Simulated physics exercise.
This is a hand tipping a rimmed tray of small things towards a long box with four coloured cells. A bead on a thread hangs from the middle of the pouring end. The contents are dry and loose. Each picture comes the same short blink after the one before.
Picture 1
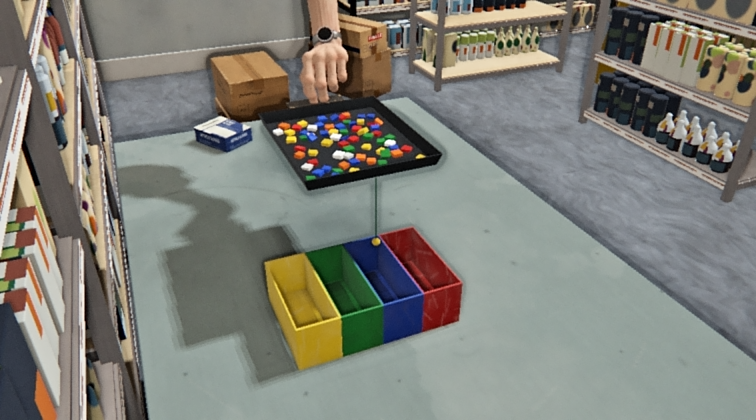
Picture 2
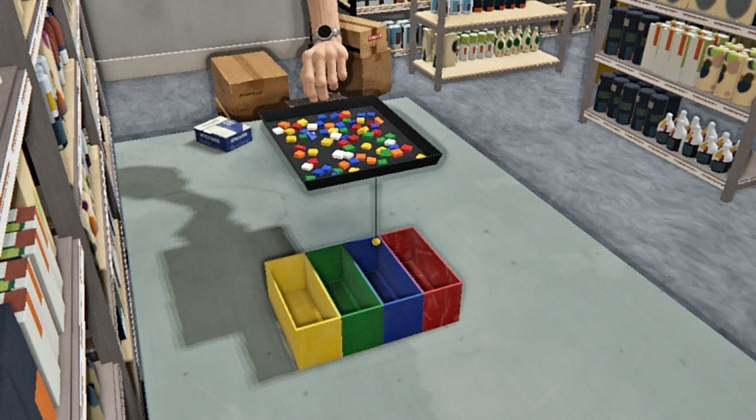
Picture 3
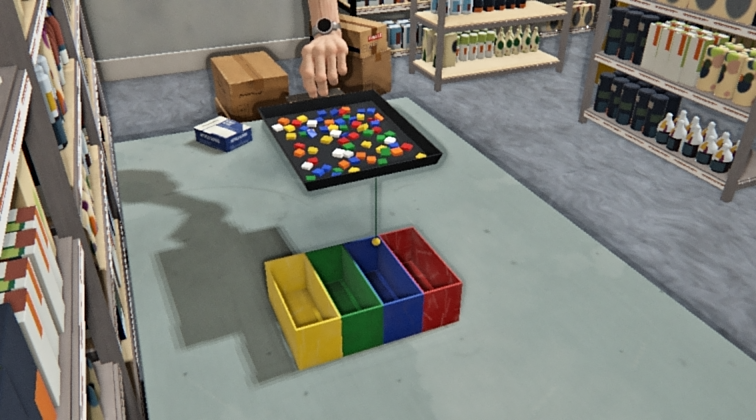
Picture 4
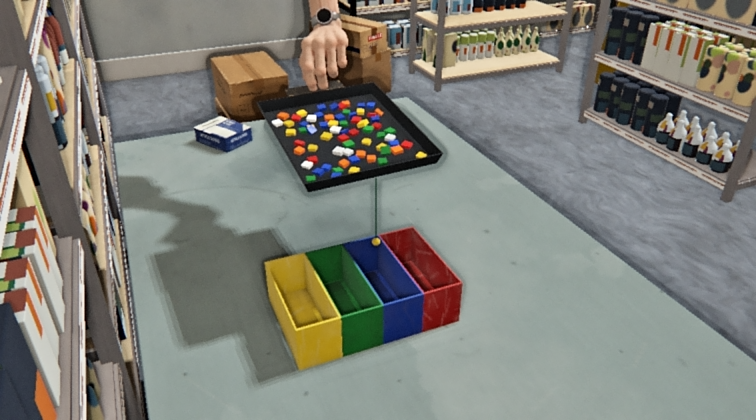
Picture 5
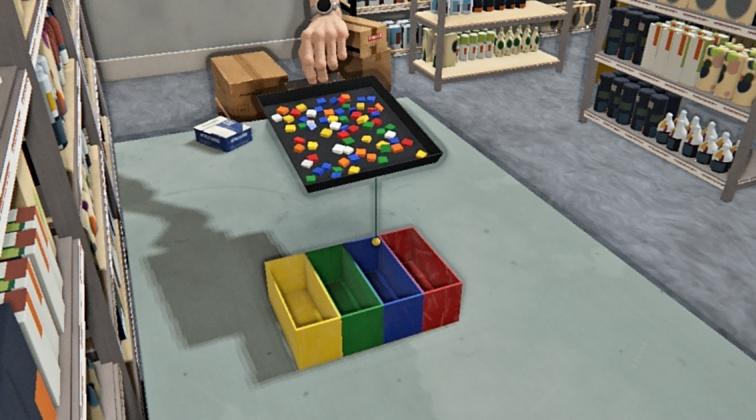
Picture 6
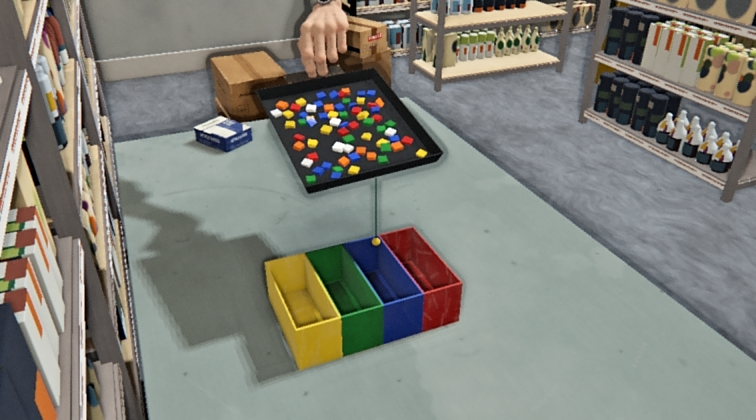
The clip shows a hand at the far side of a black rimmed tray of small colourful pieces, above yellow, green, blue and red compartments; the tray starts level, then tilts slightly, its near left corner dipping lowest.
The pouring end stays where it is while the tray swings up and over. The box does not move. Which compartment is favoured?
Fullest: The green cell.
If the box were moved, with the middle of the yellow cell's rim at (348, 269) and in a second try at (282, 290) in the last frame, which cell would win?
The first try: The yellow cell. The second: That green cell.
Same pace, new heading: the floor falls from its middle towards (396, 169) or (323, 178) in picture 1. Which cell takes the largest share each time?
At the first place the cell in red, at the second the green one.
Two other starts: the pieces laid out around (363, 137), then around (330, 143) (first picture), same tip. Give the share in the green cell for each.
The first gives 40 %, the second 60 %.
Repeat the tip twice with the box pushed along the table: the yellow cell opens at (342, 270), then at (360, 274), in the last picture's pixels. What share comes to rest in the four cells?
In turn 70 and 60 in a hundred.
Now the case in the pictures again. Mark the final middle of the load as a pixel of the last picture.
Near (351, 314).
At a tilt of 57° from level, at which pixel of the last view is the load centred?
Around (347, 159).
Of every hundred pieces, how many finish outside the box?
Some 0 per cent.
Soon, tray tipped steeply; all on the tray.
A while on, tray tipped right over; about half on the tray; a stray few in the blue cell; a stray few in the yellow cell; a stray few in the green cell; about a third falling or outside the box.
Towards the end, tray tipped past a quarter turn; about half in the green cell; about a quarter in the blue cell; about a quarter in the yellow cell; a small part in the red cell; a stray few falling or outside the box.
Finally, tray tipped past a quarter turn; about half in the green cell; about a quarter in the blue cell; about a quarter in the yellow cell; a small part in the red cell; a stray few outside the box.
